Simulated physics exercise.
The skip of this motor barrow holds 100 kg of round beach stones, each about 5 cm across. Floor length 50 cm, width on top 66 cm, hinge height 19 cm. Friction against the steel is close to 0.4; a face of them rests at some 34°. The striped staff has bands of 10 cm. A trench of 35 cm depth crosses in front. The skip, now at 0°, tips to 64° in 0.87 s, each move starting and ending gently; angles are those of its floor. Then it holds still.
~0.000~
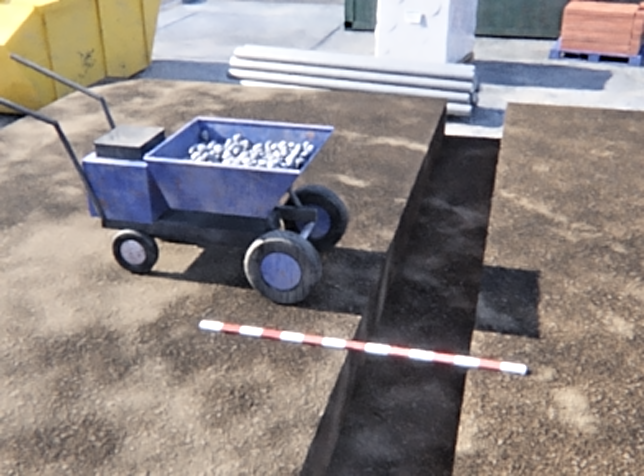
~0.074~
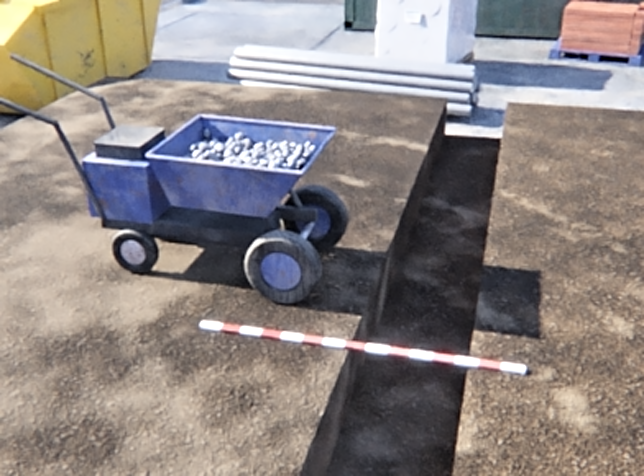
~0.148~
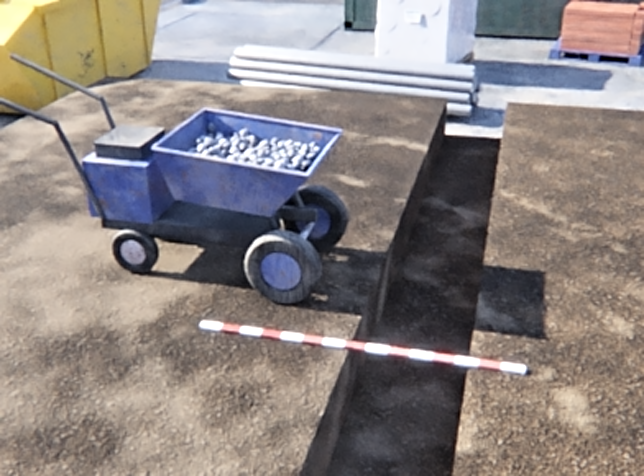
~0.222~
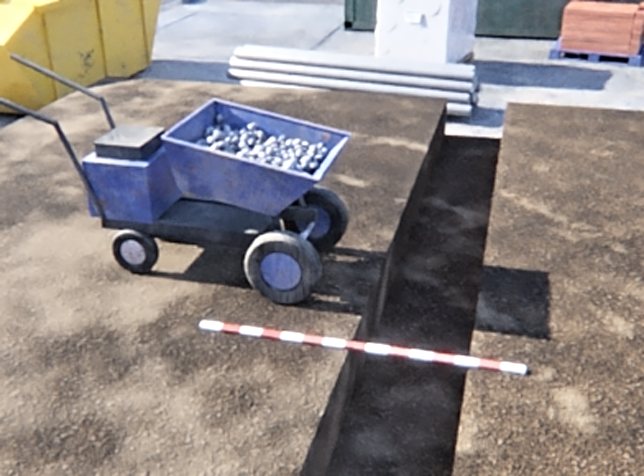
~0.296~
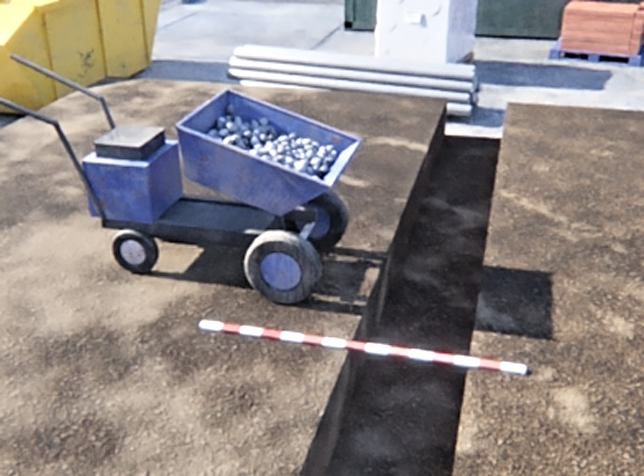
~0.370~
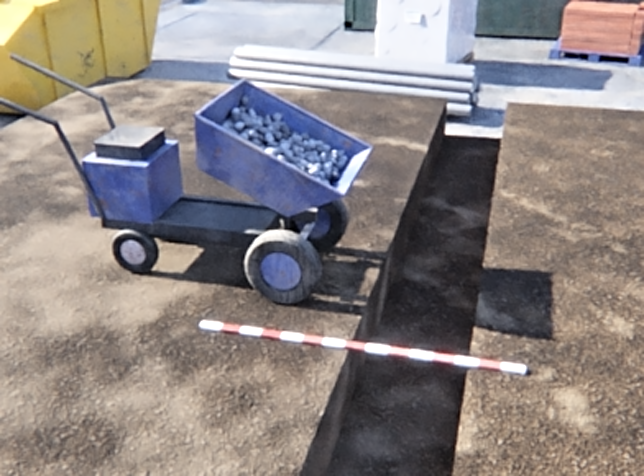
On a sunlit work yard of brown, gritty ground, seen from a raised, fixed viewpoint, a dark trench runs away from the viewer. A blue motor barrow loaded with pale grey stones stands left of it, behind a red-and-white staff, with grey pipes and a yellow container beyond. The barrow stays put while its skip tilts smoothly toward the trench, rear end rising and stones riding inside.
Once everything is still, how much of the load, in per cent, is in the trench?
Some 94 per cent of it.
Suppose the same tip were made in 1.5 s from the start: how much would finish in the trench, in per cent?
In that case some 100 per cent.
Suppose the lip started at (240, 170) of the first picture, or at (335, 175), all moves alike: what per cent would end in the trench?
First some 85, then 65 per cent.
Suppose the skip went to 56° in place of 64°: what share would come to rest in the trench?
In that case some 65 per cent.
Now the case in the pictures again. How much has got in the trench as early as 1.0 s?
Some 25 per cent.
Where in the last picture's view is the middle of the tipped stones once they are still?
Around (437, 337).
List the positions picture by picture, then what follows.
In the first frame, lip at (299, 173), floor tilted 0°, highest stones at (253, 155).
In the second frame, the skip is at 1°, its lip at (302, 174); the top of the load is at (232, 148); the stones move at 0.3 m/s on average.
In the third frame, the skip is at 5°, its lip at (309, 176); the top of the load is at (225, 141); the stones move at 0.5 m/s on average.
In the fourth frame, the skip is at 10°, its lip at (319, 180); the top of the load is at (220, 133); the stones move at 0.7 m/s on average.
In the fifth frame, lip at (331, 187), floor tilted 17°, highest stones at (228, 124); the stones move at 0.9 m/s on average.
In the sixth frame, lip at (344, 196), floor tilted 25°, highest stones at (242, 114); the stones move at 1.0 m/s on average.
After 0.6 s the floor is at 54°; 100 % in the skip; the foremost stones are at (375, 208).
After 1.0 s the floor is at 64°; 75 % in the skip, 25 % in the trench; the foremost stones are at (454, 281).
After 1.3 s the floor is at 64°; 34 % in the skip, 60 % in the trench, 6 % past the trench; the foremost stones are at (545, 294).
After 3.3 s the floor is at 64°; 0 % in the skip, 94 % in the trench, 6 % past the trench; the foremost stones are at (643, 315).
